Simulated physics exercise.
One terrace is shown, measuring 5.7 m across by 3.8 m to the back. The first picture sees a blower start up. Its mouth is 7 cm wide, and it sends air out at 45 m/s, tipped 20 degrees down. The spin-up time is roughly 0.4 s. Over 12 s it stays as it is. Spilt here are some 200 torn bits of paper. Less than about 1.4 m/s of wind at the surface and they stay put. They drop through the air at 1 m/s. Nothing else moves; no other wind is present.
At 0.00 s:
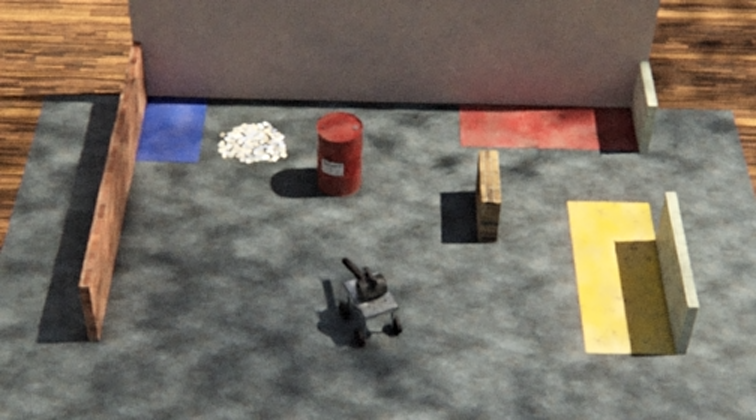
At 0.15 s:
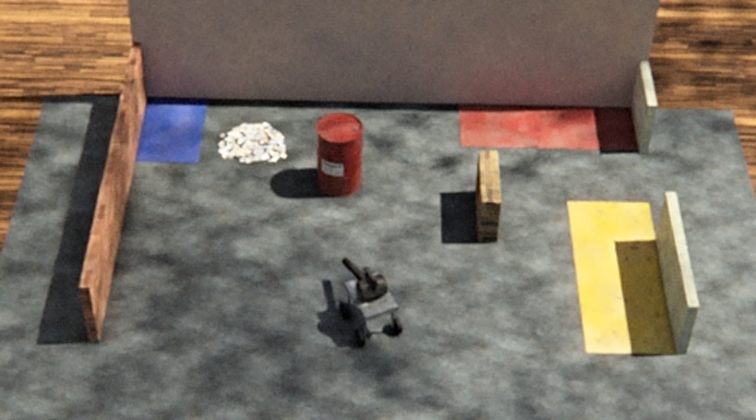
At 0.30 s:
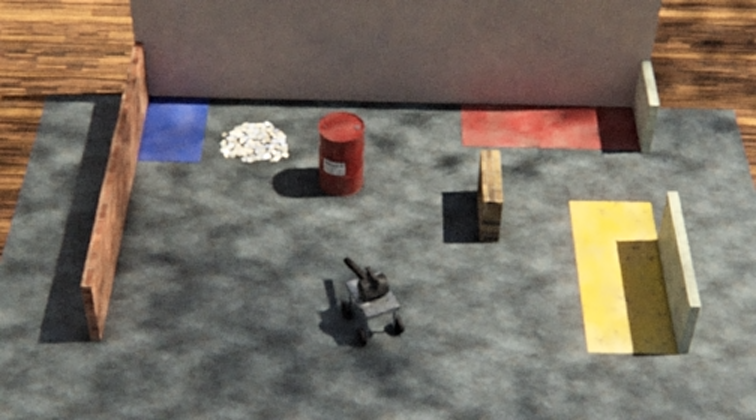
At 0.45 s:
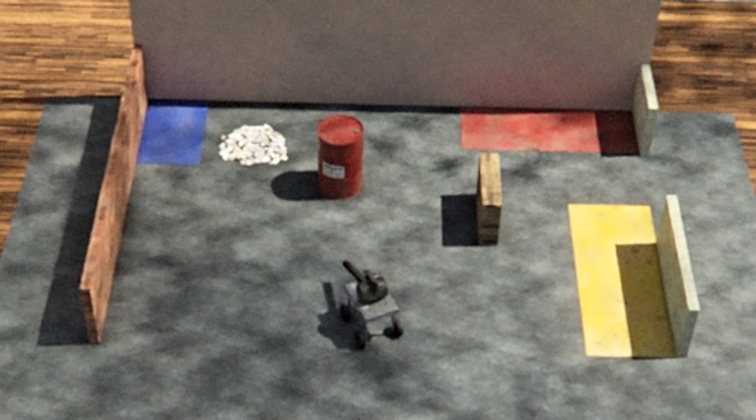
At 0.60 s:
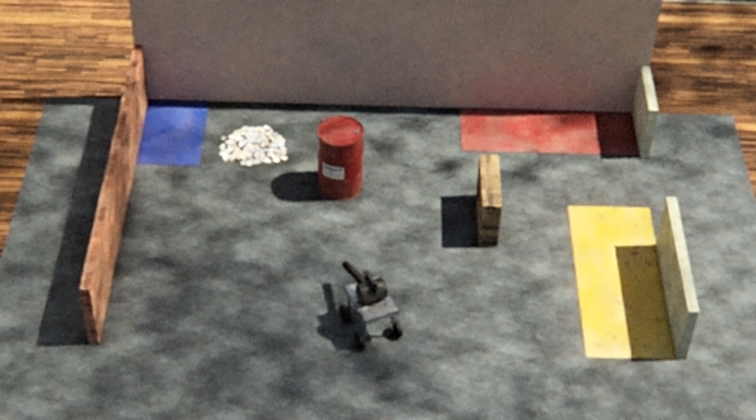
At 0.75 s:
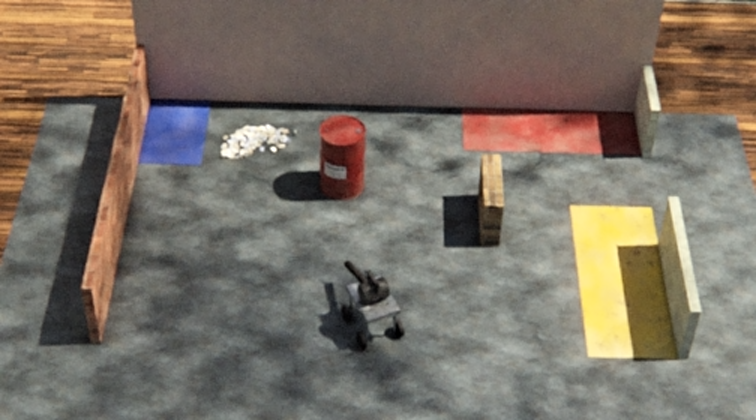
On a grey terrace with blue, red and yellow patches, a small wheeled device stands before a red barrel and low walls; white paper bits lie still beside the barrel, then some shift slightly, thinning the pile's near edge.
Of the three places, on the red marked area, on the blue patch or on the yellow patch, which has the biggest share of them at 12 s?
I would say the blue one has the biggest share.
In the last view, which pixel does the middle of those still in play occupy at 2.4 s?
I'd point to somewhere around (150, 99).
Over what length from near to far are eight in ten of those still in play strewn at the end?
Around 0.4 m.
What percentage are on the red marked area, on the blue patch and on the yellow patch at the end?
I'd put it at around 0 % for red, 80 % for blue and 0 % for yellow.
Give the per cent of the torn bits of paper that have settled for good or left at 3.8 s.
Close to 50 % of them.
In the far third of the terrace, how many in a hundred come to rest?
About 90 percent.
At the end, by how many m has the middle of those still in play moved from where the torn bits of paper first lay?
Distance: Approx. 1.4 m.
After 2.4 s, 0 % are on the yellow patch, 0 % on the red marked area and 77 % on the blue patch; the middle of those still in play is near (150, 99); 44 % have settled or left.
After 3.8 s, 0 % are on the yellow patch, 0 % on the red marked area and 78 % on the blue patch; the middle of those still in play is near (150, 99); 51 % have settled or left.
After 6.6 s, 0 % are on the yellow patch, 0 % on the red marked area and 78 % on the blue patch; the middle of those still in play is near (150, 99); 66 % have settled or left.
After 12.0 s, at the end, 0 % are on the yellow patch, 0 % on the red marked area and 78 % on the blue patch; the middle of those still in play is near (150, 99).
